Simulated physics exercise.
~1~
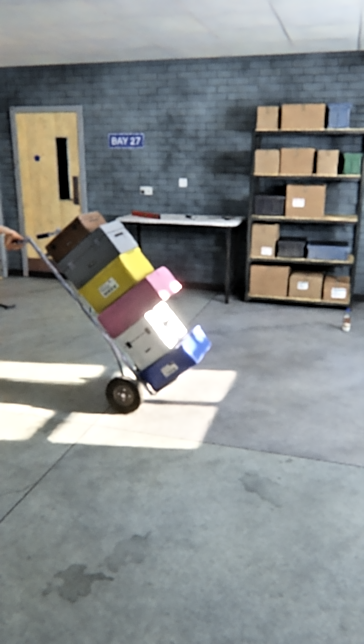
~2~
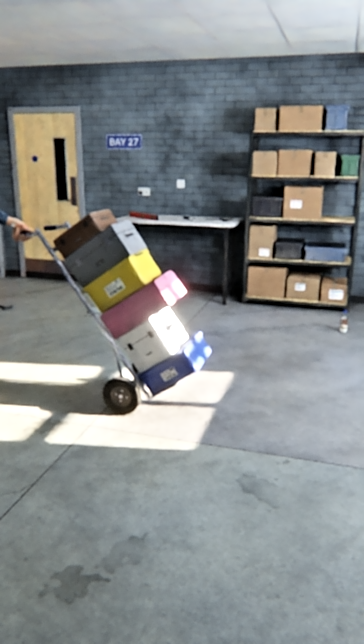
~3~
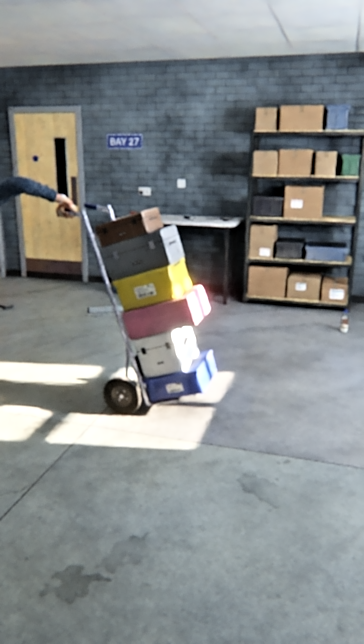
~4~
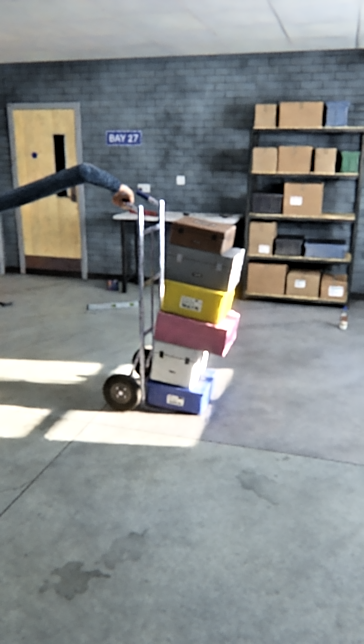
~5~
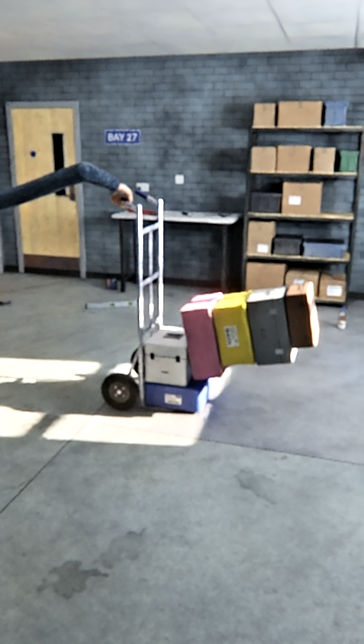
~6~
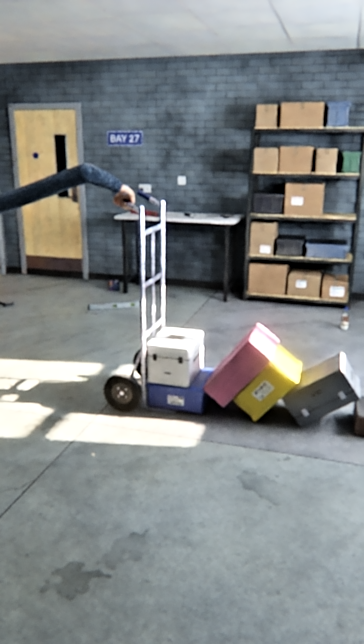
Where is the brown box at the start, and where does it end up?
It starts on top of the stack on the tilted sack truck, at the left. It ends up on the floor at the far right edge of the view, beyond the other fallen boxes.
